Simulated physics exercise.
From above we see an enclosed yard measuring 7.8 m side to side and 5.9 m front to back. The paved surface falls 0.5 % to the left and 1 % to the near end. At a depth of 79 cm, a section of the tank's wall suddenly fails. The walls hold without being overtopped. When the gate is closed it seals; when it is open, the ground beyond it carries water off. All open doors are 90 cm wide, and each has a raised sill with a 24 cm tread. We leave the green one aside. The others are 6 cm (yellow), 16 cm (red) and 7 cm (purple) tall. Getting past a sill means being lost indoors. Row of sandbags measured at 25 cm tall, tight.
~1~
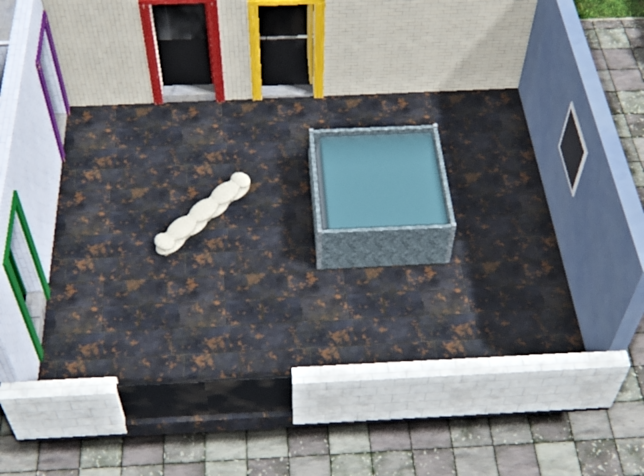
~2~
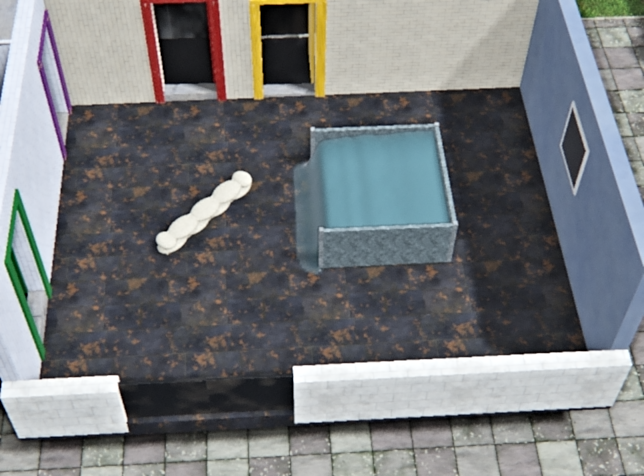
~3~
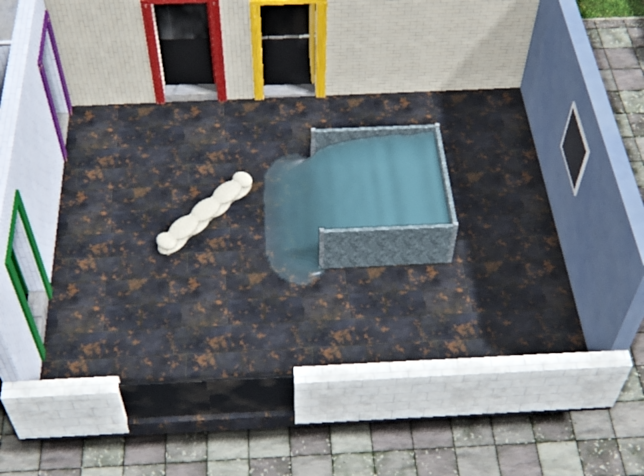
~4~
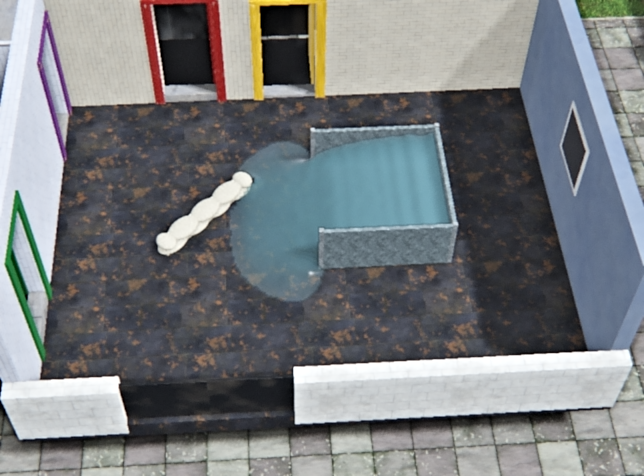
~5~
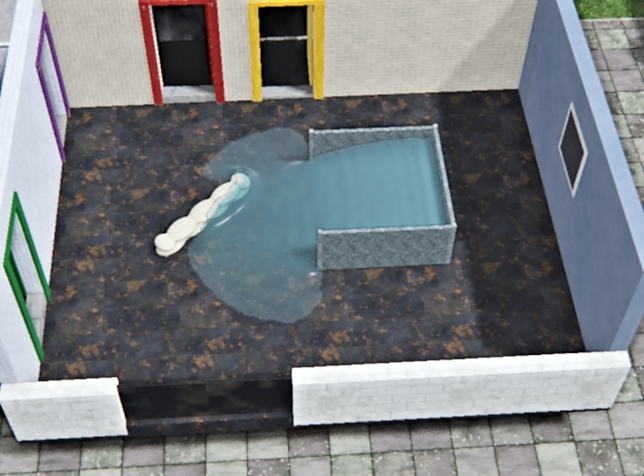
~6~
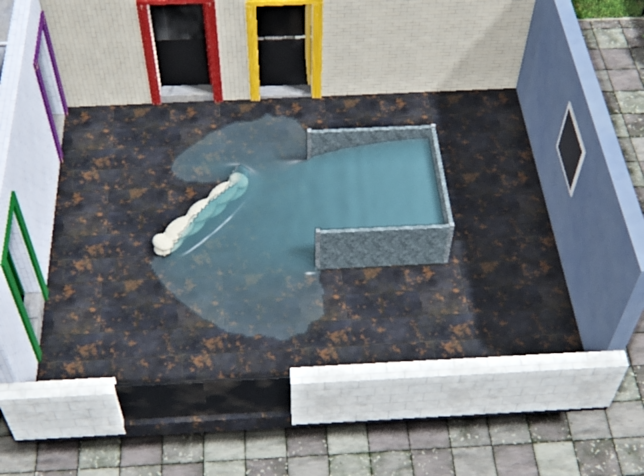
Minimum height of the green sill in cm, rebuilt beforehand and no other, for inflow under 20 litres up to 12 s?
25 cm.
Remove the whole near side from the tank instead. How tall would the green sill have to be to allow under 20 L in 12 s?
Then it needs around 17 cm.
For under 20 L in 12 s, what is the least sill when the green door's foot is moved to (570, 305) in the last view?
You'd want it roughly 5.0 cm high.
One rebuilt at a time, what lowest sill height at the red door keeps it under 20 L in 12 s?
Roughly 14.5 cm at red.
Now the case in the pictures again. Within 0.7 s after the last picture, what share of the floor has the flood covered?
About 40 per cent.
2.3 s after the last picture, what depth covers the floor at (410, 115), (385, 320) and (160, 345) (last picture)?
Depths of roughly 0 cm, 0 cm and 8 cm, in that order.
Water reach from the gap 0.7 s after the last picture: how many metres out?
Close to 4.6 metres, I'd say.
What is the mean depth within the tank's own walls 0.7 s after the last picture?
About 34 cm.
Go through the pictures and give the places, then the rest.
In the first frame, still water, 79 cm deep, in the tank at (380, 180); the green door at (29, 286) is dry.
In the second frame, water pours out at (319, 204) and has run 0.2 m, to (306, 264); about 10 cm deep outside, 79 cm at the back.
In the third frame, the front is at (270, 229), 0.8 m from the gap at (319, 206); 1.5 m2 of floor is wet, 78 cm left at the back.
In the fourth frame, water pours out at (319, 208) and has run 1.3 m, to (234, 207); about 12 cm deep outside, 70 cm at the back.
In the fifth frame, the gap is at (317, 209), the front 1.9 m out at (195, 259); the back of the tank holds 67 cm.
In the sixth frame, the gap is at (315, 209), the front 2.5 m out at (157, 264); the back of the tank holds 66 cm; 1.9 m in a straight line remain to the green door at (27, 287).
Then, 0.7 s after the last picture water covers 40 % of the floor, deepest (45 cm) near (238, 202); 21 cm at the green door, 0 litres in over its 24 cm sill.
Then, 2.3 s after the last picture water covers 45 % of the floor, deepest (38 cm) near (86, 412); 32 cm at the green door, 13 litres in over its 24 cm sill.
Then, 11.3 s after the last picture water covers 95 % of the floor, deepest (10 cm) near (36, 392); 9 cm at the green door, 24 litres in over its 24 cm sill.
At the green door as built, the water peaked near 32 cm, 2.3 s after the last picture.
With a sill of 20.5 cm, 56 litres would have come in within the 12 s; with 27.5 cm, 8 litres. So under 20 litres takes about 25 cm.
